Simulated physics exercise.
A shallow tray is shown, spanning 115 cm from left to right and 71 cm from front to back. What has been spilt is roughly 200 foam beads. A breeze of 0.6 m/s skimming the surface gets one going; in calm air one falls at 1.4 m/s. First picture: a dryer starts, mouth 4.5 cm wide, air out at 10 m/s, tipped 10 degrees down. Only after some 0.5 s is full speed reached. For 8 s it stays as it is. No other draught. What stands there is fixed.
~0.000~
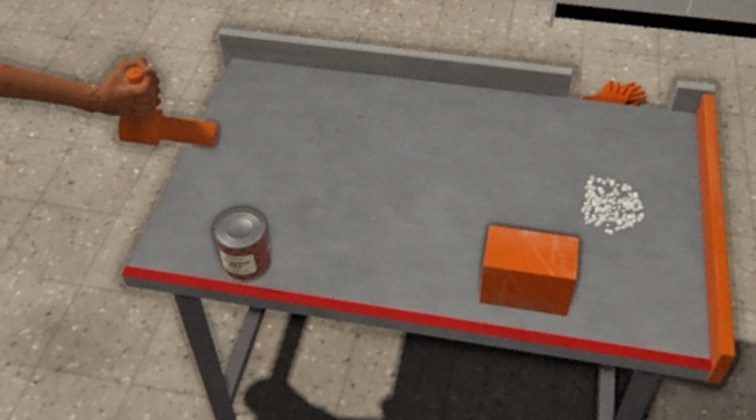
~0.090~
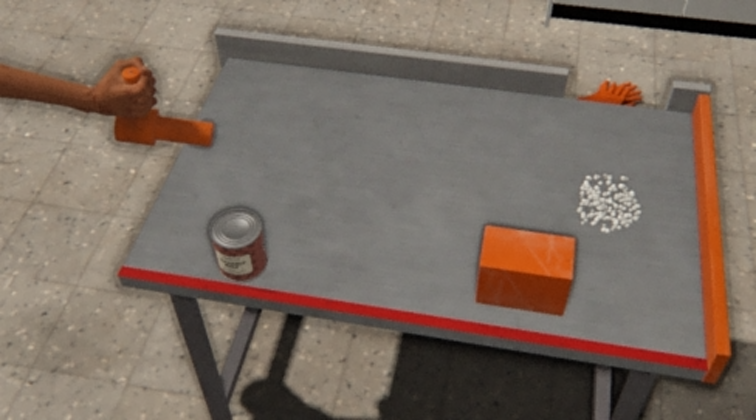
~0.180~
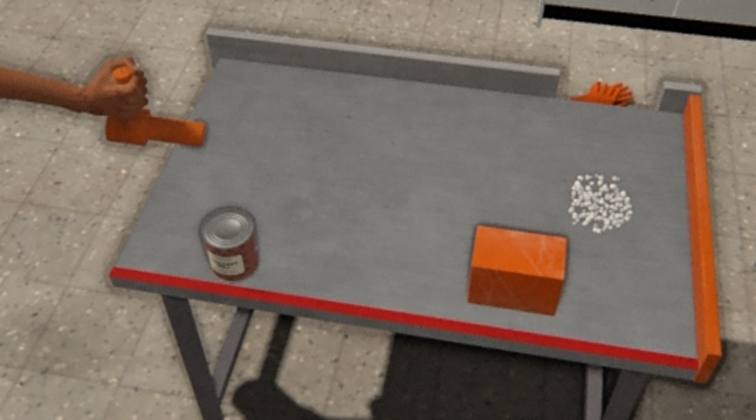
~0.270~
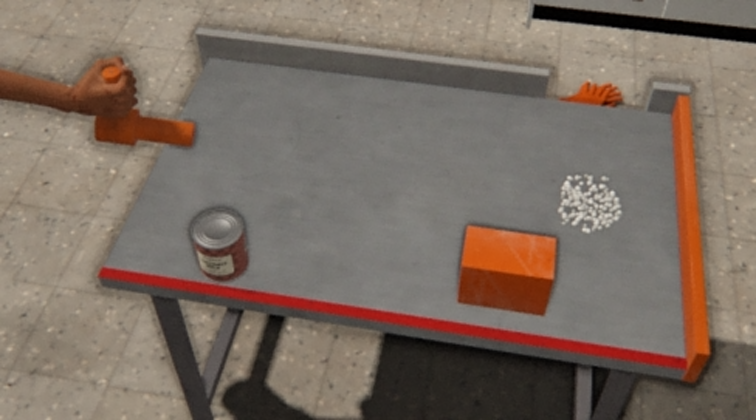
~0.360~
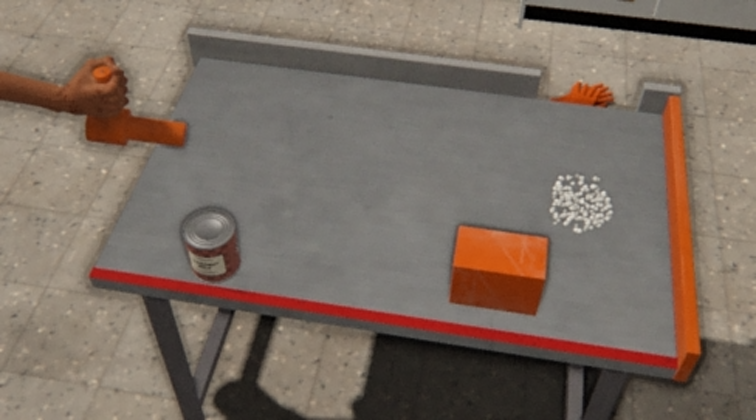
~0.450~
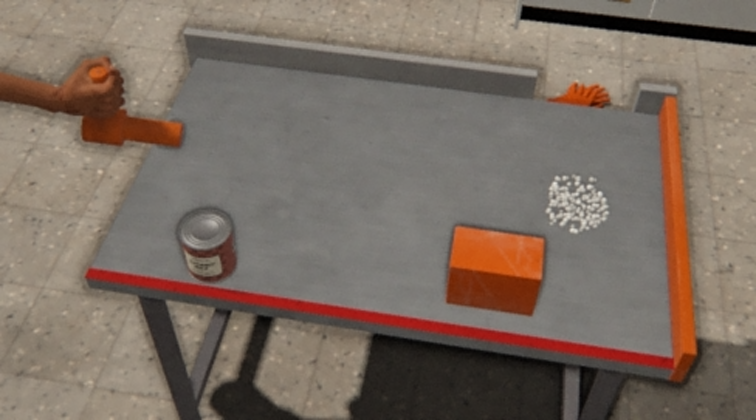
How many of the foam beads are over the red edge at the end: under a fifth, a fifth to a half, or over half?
Foam beads, red edge: Most of them.
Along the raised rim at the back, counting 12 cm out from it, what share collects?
Roughly 2 per cent.
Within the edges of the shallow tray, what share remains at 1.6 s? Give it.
That works out to roughly 30 % remaining.
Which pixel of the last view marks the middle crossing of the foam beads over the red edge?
(649, 366).
After 1.6 s, 50 % are on the move or not yet settled, 66 % are over the red edge; the middle of those still in play is near (667, 289).
After 2.6 s, 10 % are on the move or not yet settled, 93 % are over the red edge.
After 4.4 s, 4 % are on the move or not yet settled, 96 % are over the red edge.
After 8.0 s, at the end, 96 % are over the red edge.
